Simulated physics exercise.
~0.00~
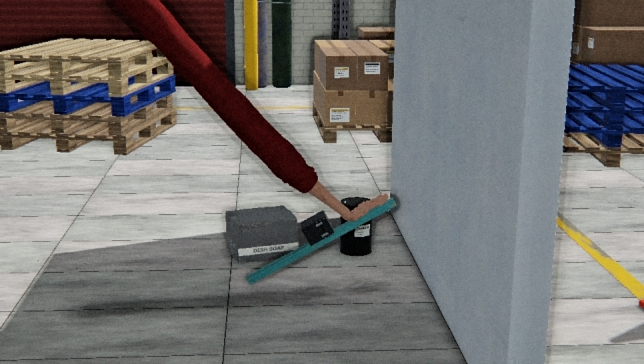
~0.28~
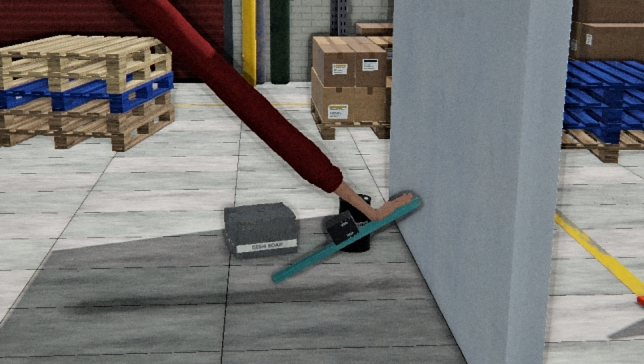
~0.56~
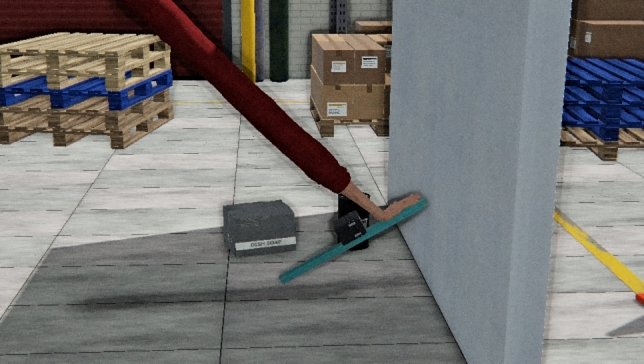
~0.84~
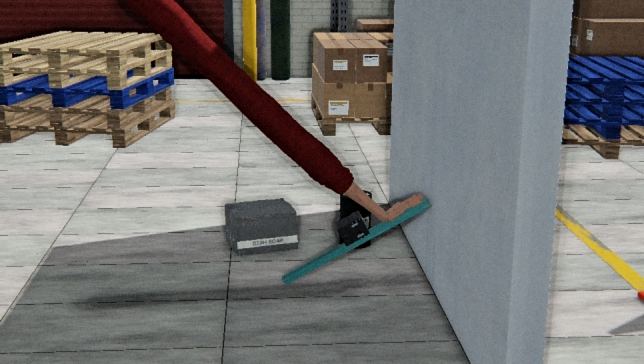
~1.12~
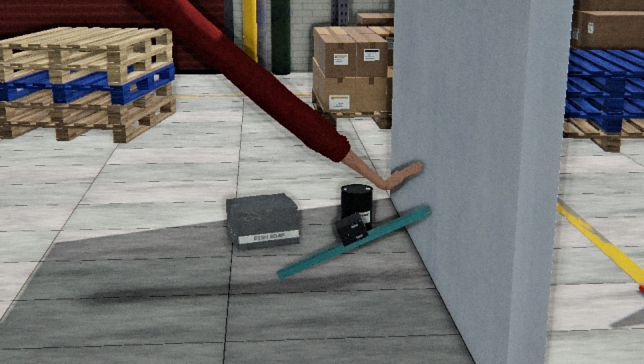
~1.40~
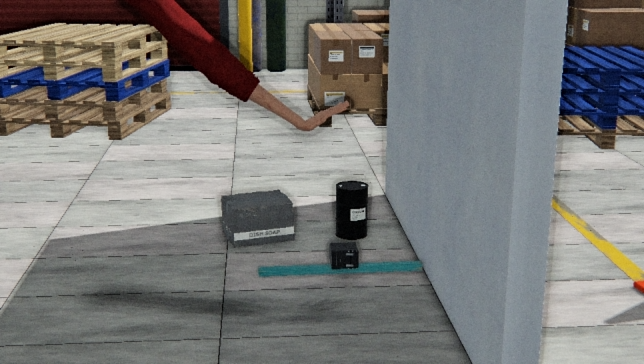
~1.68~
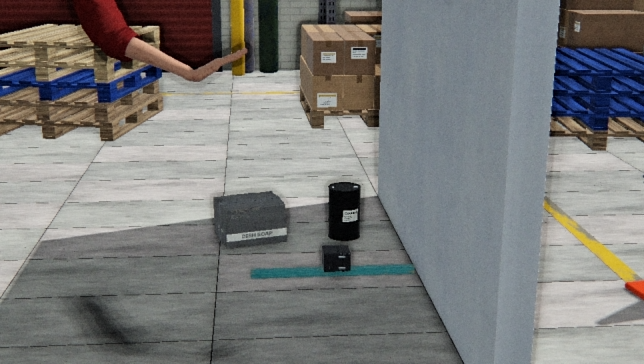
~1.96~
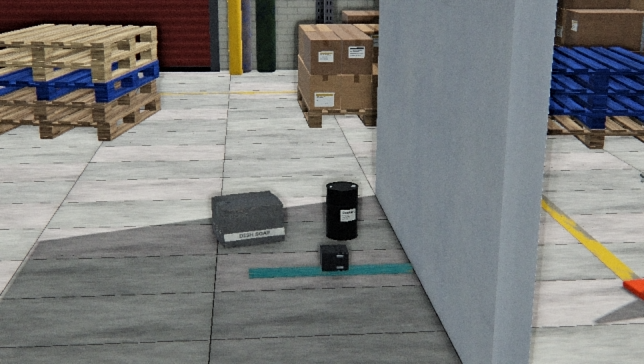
A turquoise pole was carried to the right and propped at a slant against a grey wall by a red-sleeved arm, but once the hand let go, it slid down and ended up flat on the floor, near a grey box and black canister that stayed put.
